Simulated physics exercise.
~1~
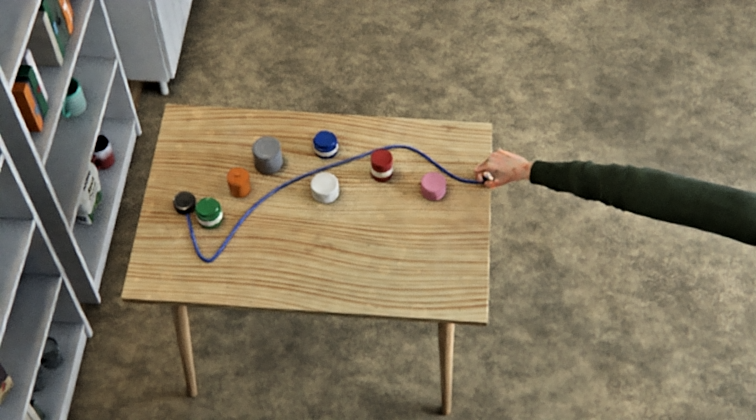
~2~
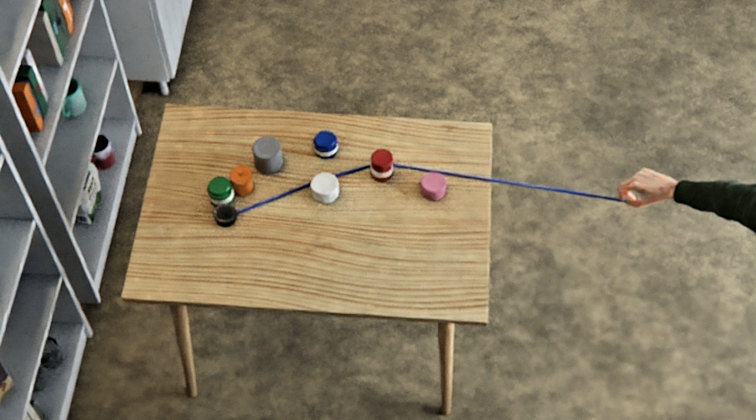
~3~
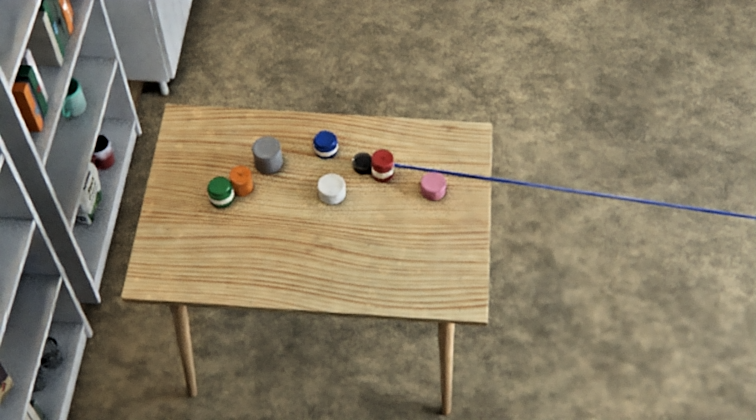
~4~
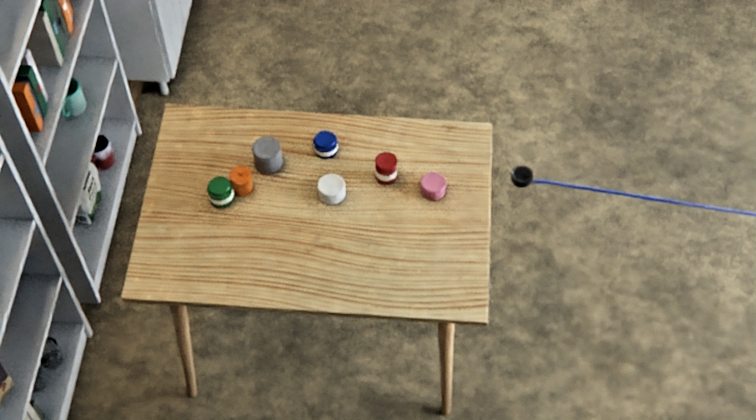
A black charging pad on a wooden table is pulled rightward by its blue lead in a person's hand, shifting the green jar slightly and passing between other small containers, then brushing the red tin before leaving the table's right edge, still trailing behind the lead.
